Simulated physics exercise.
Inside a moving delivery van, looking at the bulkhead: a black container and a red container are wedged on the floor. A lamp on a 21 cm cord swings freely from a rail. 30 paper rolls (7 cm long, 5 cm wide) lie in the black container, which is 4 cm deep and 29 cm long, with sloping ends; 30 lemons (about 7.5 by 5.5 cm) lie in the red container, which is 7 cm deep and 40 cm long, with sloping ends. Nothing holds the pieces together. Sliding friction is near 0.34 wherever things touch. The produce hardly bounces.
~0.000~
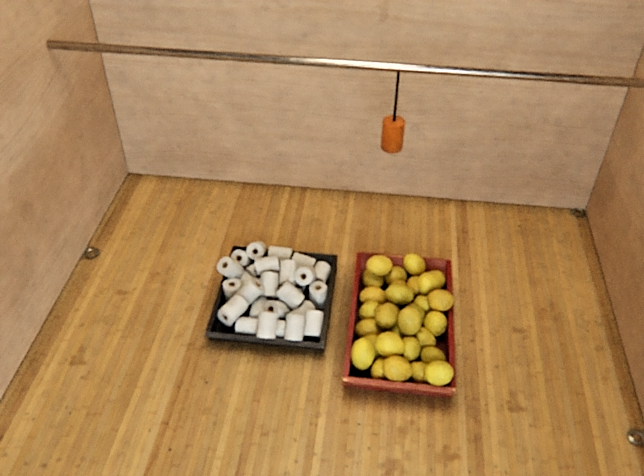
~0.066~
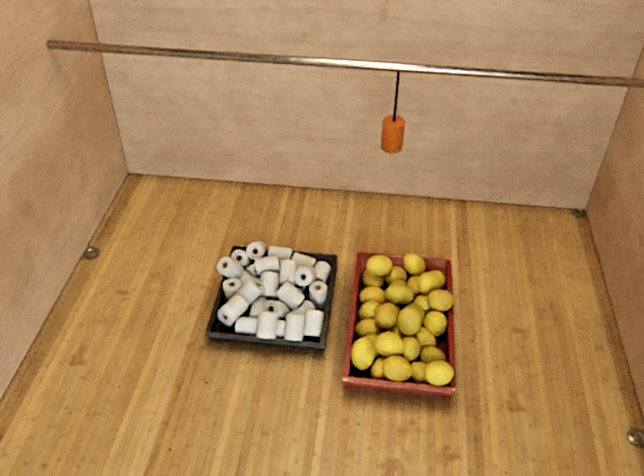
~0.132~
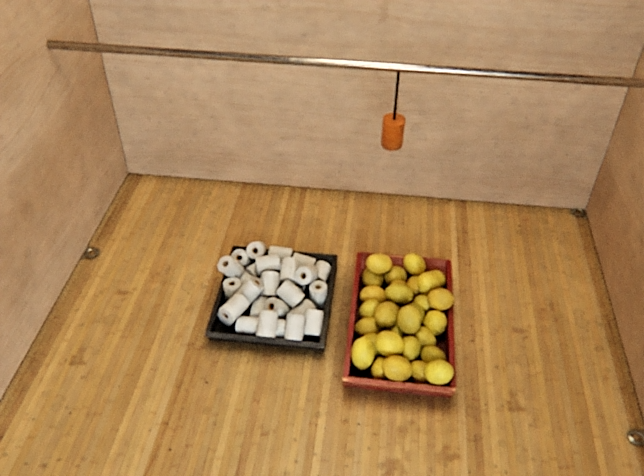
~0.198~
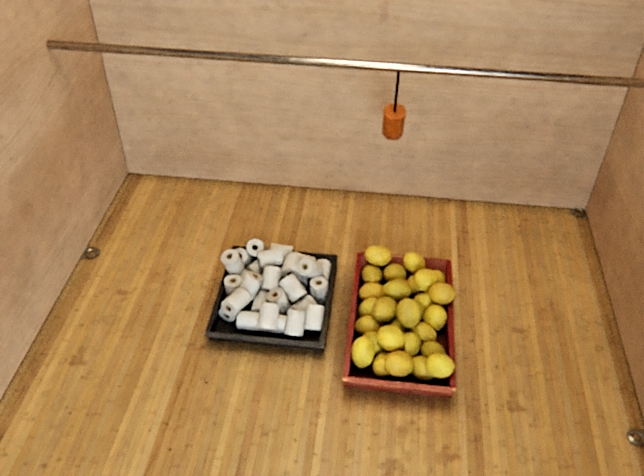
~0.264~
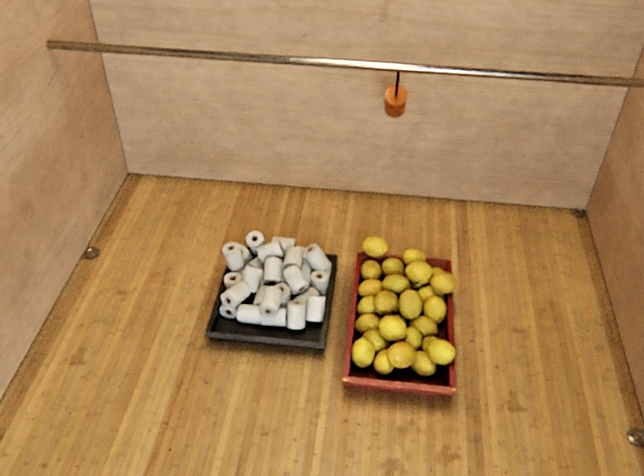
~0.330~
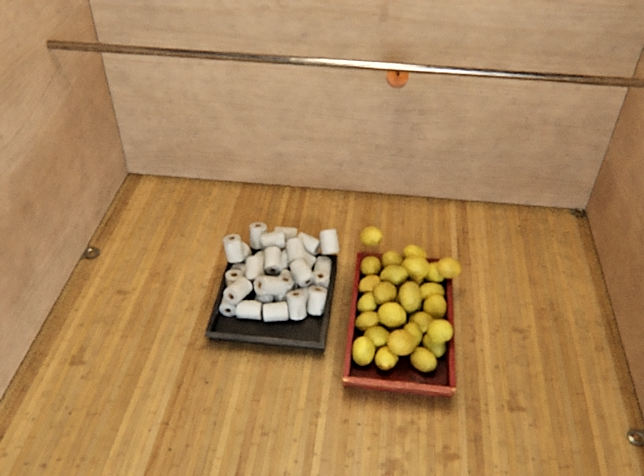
To begin with, an orange lamp hangs still from a rail above a black container of white paper rolls and, to its right, a red one of yellow fruit. The lamp then swings up towards the back wall as the rolls and fruit shift backward, some passing the far rims, while both containers stay put.
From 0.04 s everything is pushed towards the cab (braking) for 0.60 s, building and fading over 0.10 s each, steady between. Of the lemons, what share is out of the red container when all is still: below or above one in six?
Out of the red container go more than one in six of the lemons.
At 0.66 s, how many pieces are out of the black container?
Out by then, roughly: Black container 12.
After 0.48 s, the black container is down by 8 of 30 and the red container is down by 3 of 30.
After 0.66 s, the black container is down by 12 of 30 and the red container is down by 10 of 30.
After 0.91 s, the black container is down by 15 of 30 and the red container is down by 10 of 30.
Outcome (at 1.24 s), the black container is down by 15 of 30 and the red container is down by 10 of 30. Asked share, 10 of 30, 33 per cent.
